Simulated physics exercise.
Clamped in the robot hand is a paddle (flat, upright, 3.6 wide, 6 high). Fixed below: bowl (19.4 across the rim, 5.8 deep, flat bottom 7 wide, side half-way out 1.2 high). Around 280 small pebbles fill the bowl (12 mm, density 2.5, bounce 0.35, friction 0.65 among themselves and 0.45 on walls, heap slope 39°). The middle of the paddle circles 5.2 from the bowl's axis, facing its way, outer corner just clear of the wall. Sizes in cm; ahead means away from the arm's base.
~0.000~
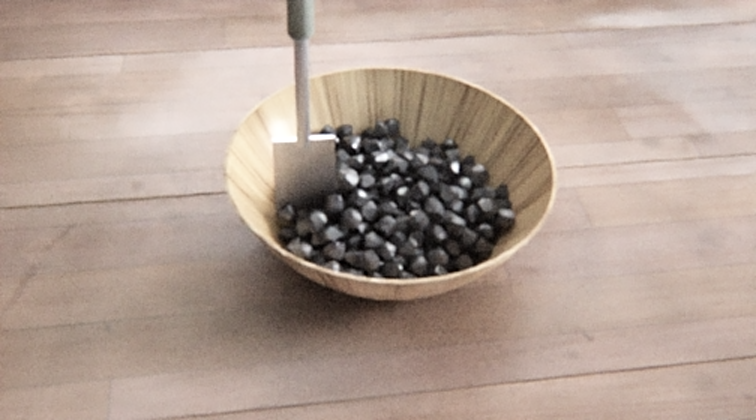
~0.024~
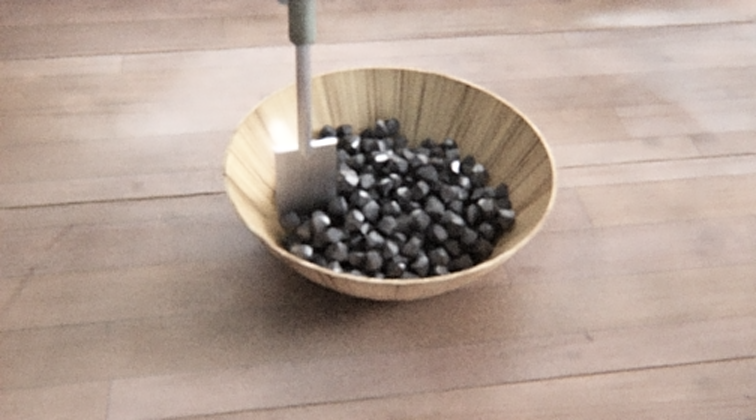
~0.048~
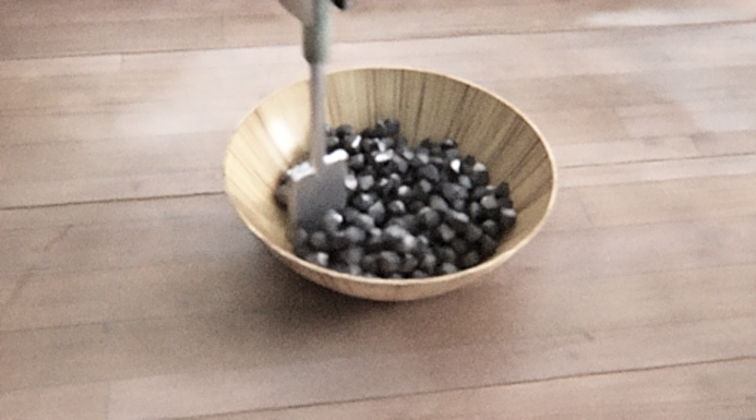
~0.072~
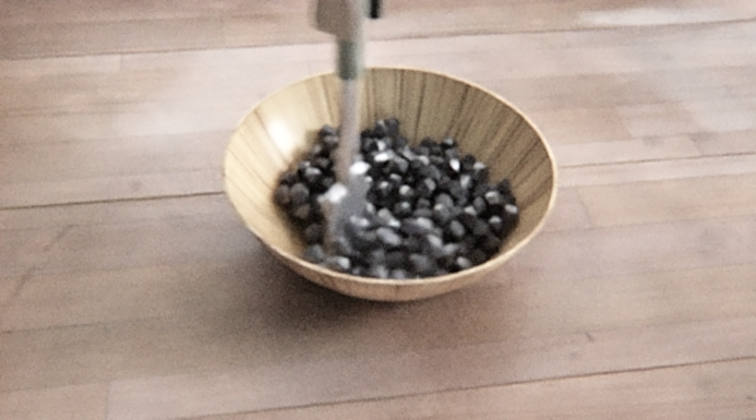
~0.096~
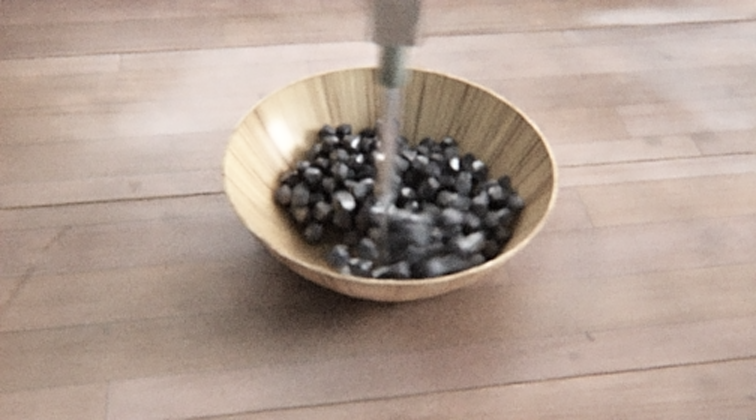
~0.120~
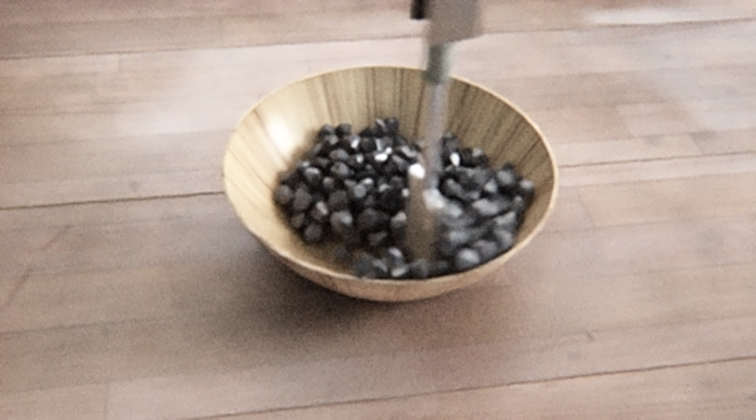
On a wooden plank floor, a robot-held paddle sweeping rightward in a curve through dark pebbles in a striped wooden bowl.
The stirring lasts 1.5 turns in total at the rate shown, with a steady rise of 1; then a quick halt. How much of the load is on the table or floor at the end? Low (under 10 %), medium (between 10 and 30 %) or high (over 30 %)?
Answer: High; over 30 % of the small pebbles finish on the table or floor.
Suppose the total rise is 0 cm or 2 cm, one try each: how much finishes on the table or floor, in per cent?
Some 50 and 35 per cent.
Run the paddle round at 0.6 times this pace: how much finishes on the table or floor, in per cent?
About 20 per cent.
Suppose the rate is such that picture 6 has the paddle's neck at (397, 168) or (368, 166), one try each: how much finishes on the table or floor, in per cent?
Some 35 and 25 per cent.
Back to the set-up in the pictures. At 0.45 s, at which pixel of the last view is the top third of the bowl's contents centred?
Around (394, 253).
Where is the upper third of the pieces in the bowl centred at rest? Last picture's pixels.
Around (420, 177).
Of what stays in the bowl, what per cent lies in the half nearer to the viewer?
About 45 per cent.
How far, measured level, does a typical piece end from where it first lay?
About 11 cm.
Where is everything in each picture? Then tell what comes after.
The first picture shows paddle neck at (303, 118), 0° round; upper third of the load around (387, 193), from x 285 to 505, top at y 130; 283 in the bowl.
The second picture shows paddle neck at (304, 124), 7° round; upper third of the load around (390, 195), from x 285 to 505, top at y 130.
The third picture shows paddle neck at (318, 143), 28° round; upper third of the load around (390, 207), from x 285 to 505, top at y 130.
The fourth picture shows paddle neck at (347, 160), 52° round; upper third of the load around (403, 215), from x 285 to 510, top at y 130.
The fifth picture shows paddle neck at (387, 168), 77° round; upper third of the load around (428, 223), from x 285 to 515, top at y 125.
The sixth picture shows paddle neck at (428, 165), 101° round; upper third of the load around (460, 218), from x 285 to 525, top at y 125; 283 in the bowl.
After 0.29 s, 268° round, highest piece 12 above the table; 226 in the bowl, 10 on the table or floor, 47 in flight or on the tool.
After 0.45 s, 76° round, highest piece 9 above the table; 176 in the bowl, 86 on the table or floor, 21 in flight or on the tool.
After 0.74 s, 180° round, highest piece 5 above the table; 158 in the bowl, 125 on the table or floor.
After 1.44 s, 180° round, highest piece 5 above the table; 158 in the bowl, 125 on the table or floor.
At rest, 158 in the bowl, 125 on the table or floor. That is 44 % on the table or floor.
